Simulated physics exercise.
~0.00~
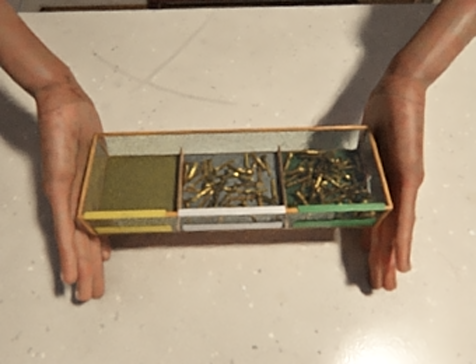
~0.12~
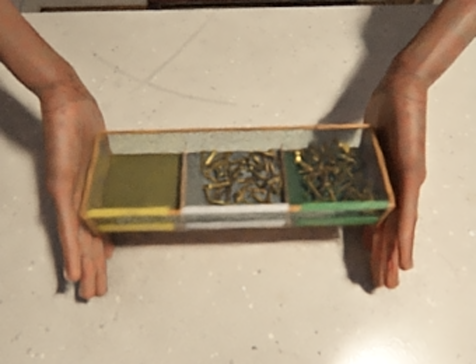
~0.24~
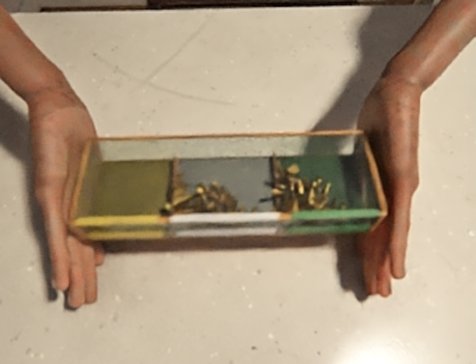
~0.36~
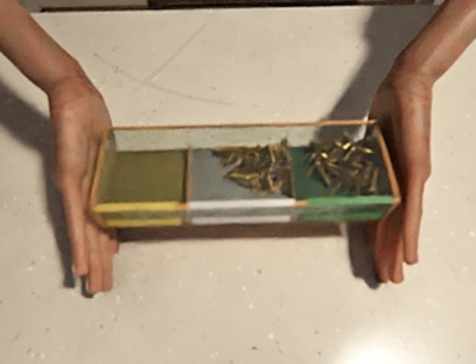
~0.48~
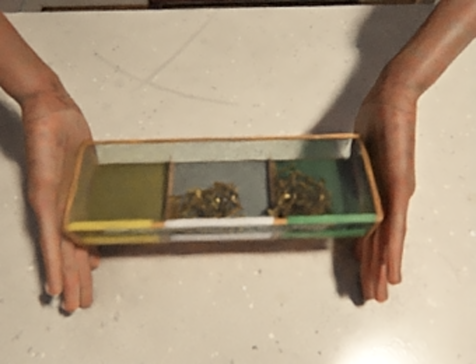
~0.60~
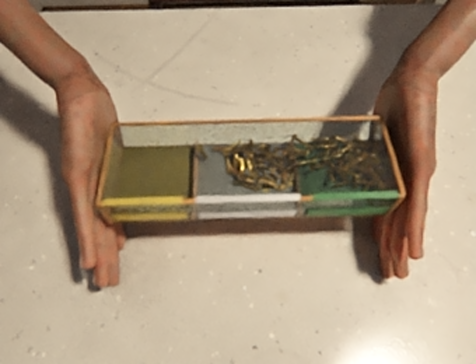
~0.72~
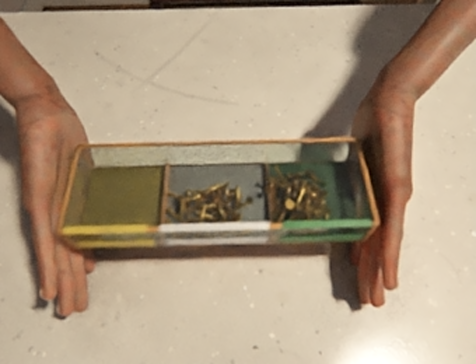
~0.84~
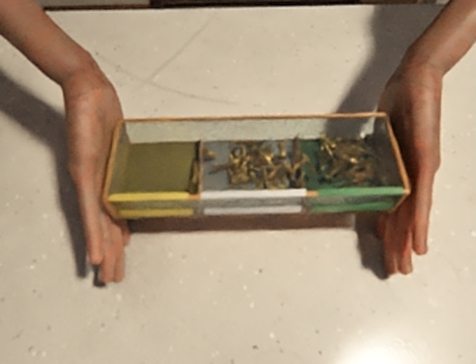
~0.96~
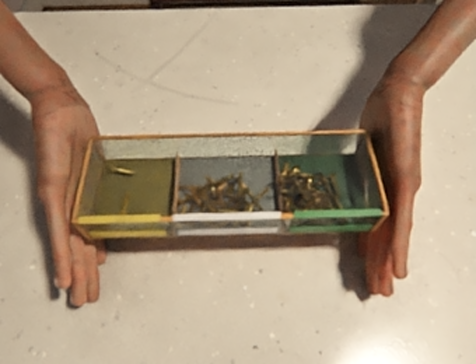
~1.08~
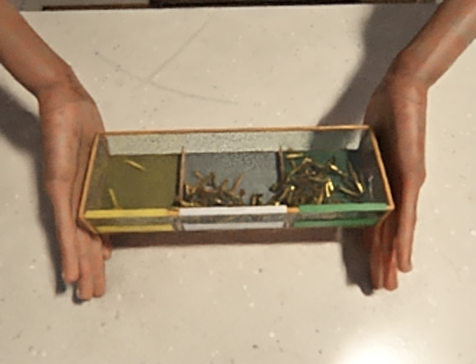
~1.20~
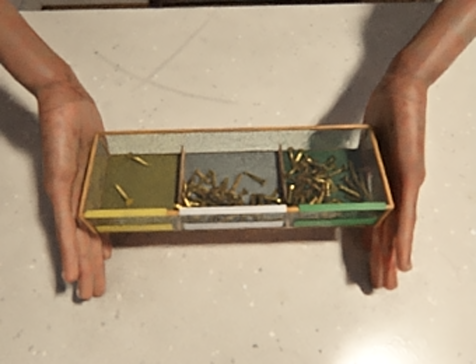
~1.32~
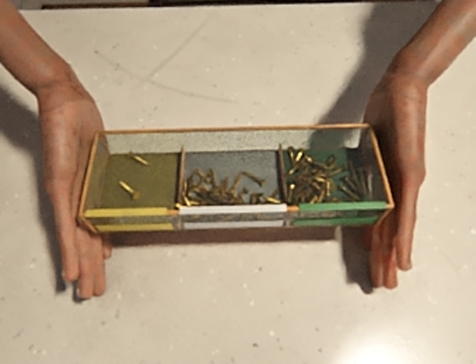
Two hands shook a clear, three-part box of small brass-coloured screws back and forth above a pale tabletop, making the pieces jumble about, then held it still with a couple in the yellow section and the rest in the white and green ones.
